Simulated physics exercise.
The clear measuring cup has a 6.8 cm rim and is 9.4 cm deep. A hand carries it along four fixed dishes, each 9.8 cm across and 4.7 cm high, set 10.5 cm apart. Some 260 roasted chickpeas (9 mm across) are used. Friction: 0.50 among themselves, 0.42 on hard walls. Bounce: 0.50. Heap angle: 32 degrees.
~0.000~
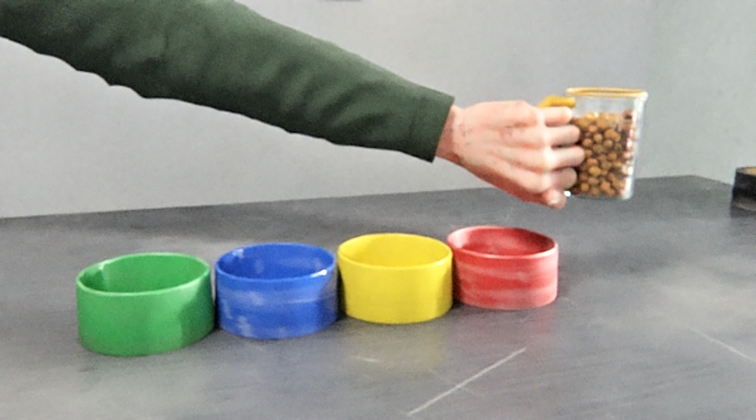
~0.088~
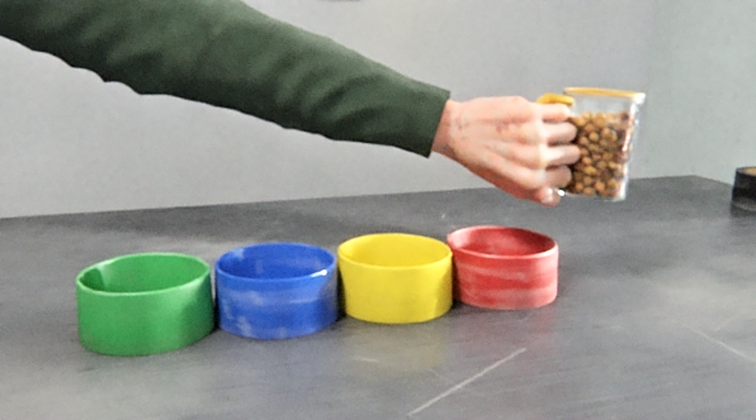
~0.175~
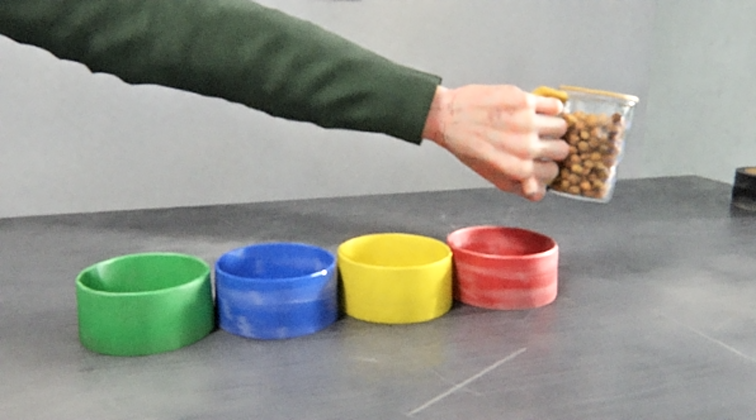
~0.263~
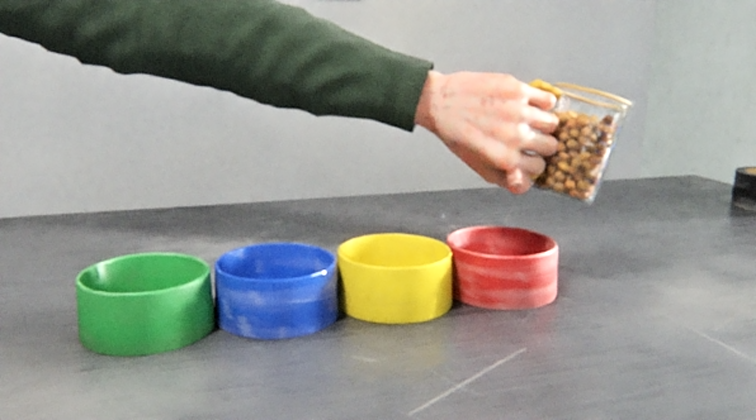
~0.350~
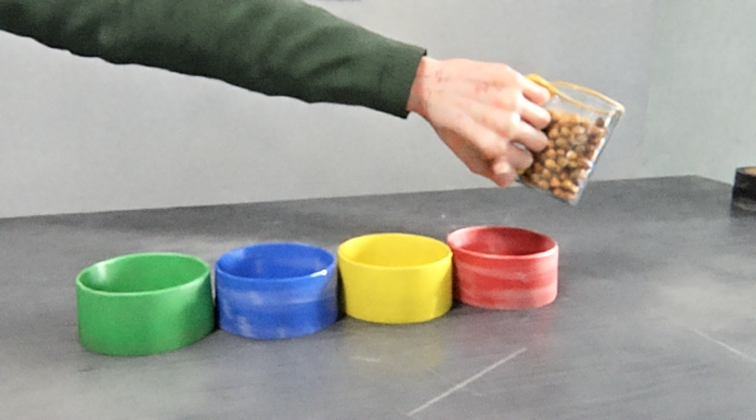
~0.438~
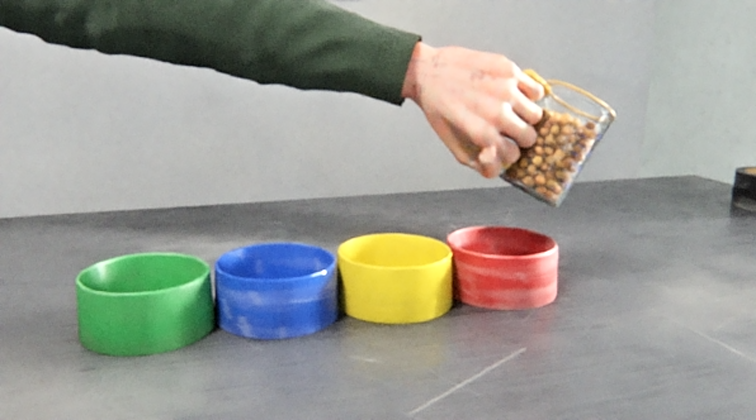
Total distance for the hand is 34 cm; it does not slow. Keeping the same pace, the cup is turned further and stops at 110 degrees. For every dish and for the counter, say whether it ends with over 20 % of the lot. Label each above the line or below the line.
Red: Above the line; blue: Below the line; green: Below the line; yellow: Above the line; counter: Below the line.
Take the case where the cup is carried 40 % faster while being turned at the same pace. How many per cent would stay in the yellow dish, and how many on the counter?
Yellow: 50; counter: 0.
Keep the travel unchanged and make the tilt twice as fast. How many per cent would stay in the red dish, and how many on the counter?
Red: 60, counter: 20.
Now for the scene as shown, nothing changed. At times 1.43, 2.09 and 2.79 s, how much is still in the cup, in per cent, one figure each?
Series: 85 / 15 / 0 per cent.
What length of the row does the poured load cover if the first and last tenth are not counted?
Length: About 15 cm.
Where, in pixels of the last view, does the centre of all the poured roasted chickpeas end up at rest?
My guess is close to (415, 287).
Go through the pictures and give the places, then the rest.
Cup at (601, 144), tilt 0 degrees, lip at (637, 92), moved 0.0 cm; middle of the pieces at (603, 152); red dish at (502, 241); yellow dish at (395, 251); blue dish at (276, 261); green dish at (145, 273), in the first frame.
Cup at (597, 144), tilt 3 degrees, lip at (635, 94), moved 0.4 cm; middle of the pieces at (598, 153), in the second frame.
Cup at (587, 144), tilt 9 degrees, lip at (629, 99), moved 1.6 cm; middle of the pieces at (587, 153), in the third frame.
Cup at (576, 145), tilt 16 degrees, lip at (622, 105), moved 2.7 cm; middle of the pieces at (575, 154), in the fourth frame.
Cup at (565, 145), tilt 23 degrees, lip at (614, 111), moved 3.9 cm; middle of the pieces at (563, 154), in the fifth frame.
Cup at (553, 146), tilt 30 degrees, lip at (605, 118), moved 5.1 cm; middle of the pieces at (551, 155); red dish at (502, 241); yellow dish at (395, 251); blue dish at (276, 261); green dish at (145, 273). The cup turns about 80 degrees a second and travels 13 cm a second, in the sixth frame.
After 1.43 s, tilt 109 degrees; cup holds 85 %, red 10 %.
After 2.09 s, tilt 110 degrees; cup holds 15 %, red 30 %, yellow 45 %.
After 2.79 s, tilt 110 degrees; cup holds 0 %, red 30 %, blue 5 %, yellow 55 %.
At rest (3.1 s), red 30 %, blue 5 %, green 0 %, yellow 55 %, counter 5 %.
